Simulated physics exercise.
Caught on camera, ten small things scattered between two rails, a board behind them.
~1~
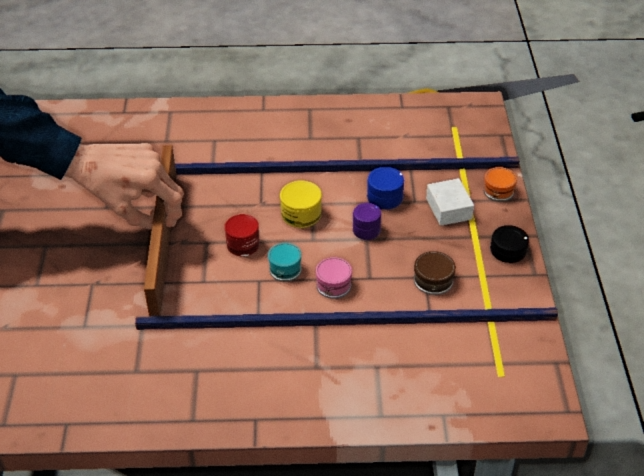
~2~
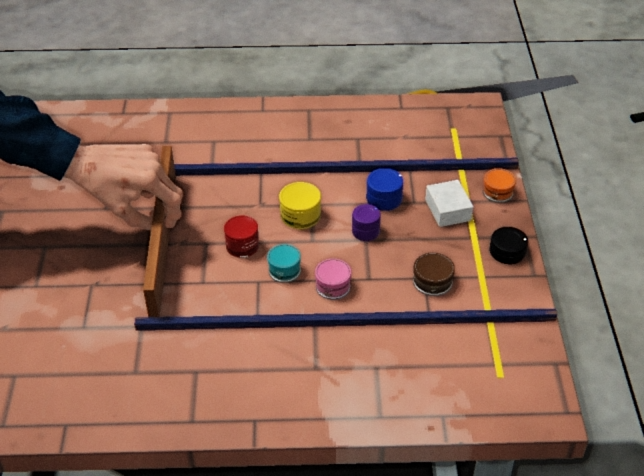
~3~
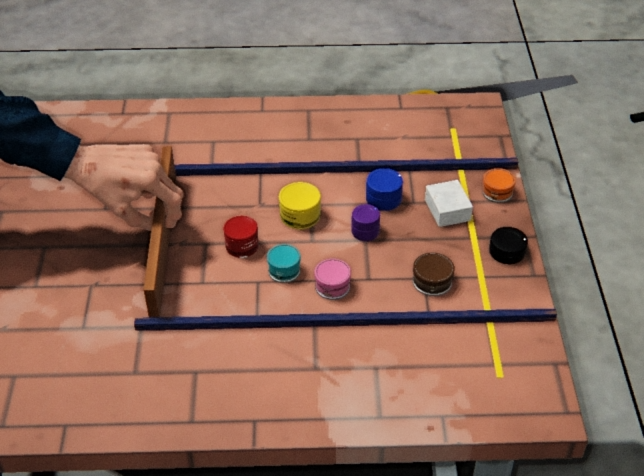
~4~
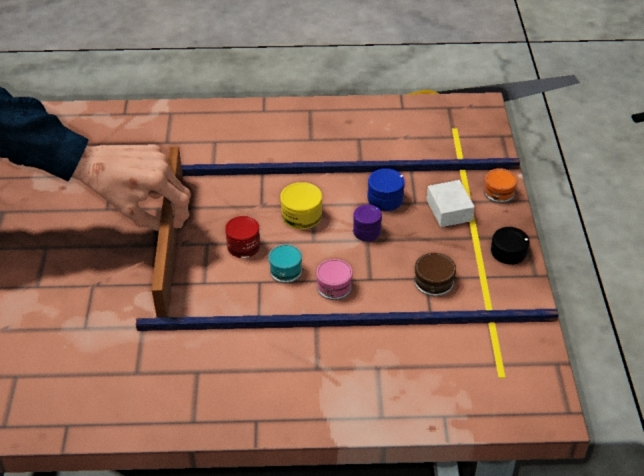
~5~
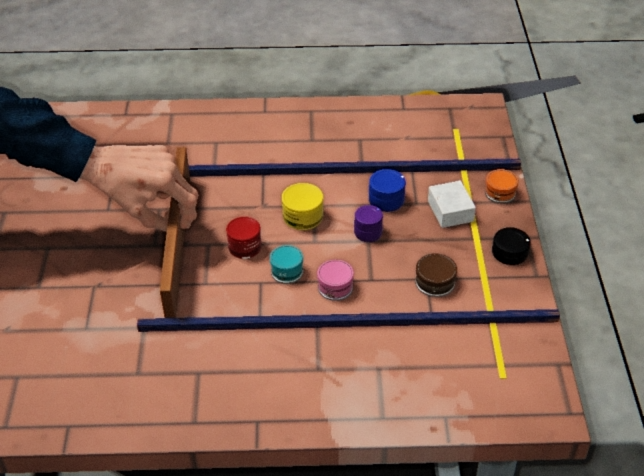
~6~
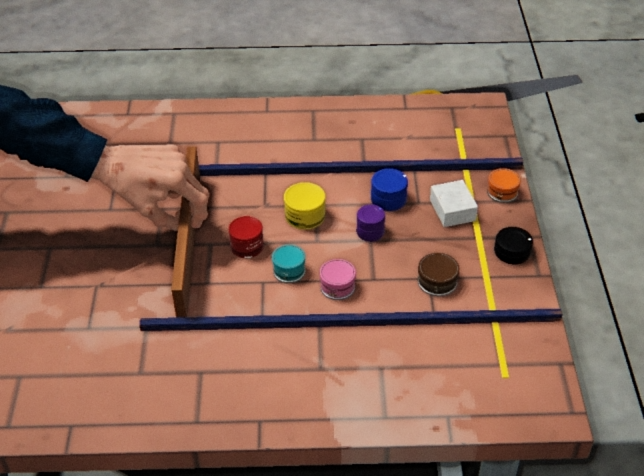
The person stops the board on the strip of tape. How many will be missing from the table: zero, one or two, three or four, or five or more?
The number that fall off is one or two.
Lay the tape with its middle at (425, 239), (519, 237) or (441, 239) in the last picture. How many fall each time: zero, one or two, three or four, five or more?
Taking them in turn, no fall at all; five or over; zero.
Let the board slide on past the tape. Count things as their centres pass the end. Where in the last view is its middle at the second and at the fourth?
Its middle is around (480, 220) and later (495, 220).
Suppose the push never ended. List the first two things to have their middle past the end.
They are the orange pot, then the white block.
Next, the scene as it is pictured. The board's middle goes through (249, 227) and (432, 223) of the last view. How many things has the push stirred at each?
1 and 9.
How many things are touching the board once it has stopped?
That makes 5.
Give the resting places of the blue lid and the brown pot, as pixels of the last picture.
First (487, 174), then (537, 271).
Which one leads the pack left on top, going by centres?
Foremost is the white block.
Soon after, none off yet; orange pot at rest near (504, 186); black lid at rest near (514, 245); white block at rest near (454, 203).
Then, none off yet; orange pot at rest near (504, 186); black lid at rest near (514, 245); white block moved about its own width near (481, 200).
By the end, the number that fall off is one or two; fallen, orange pot.
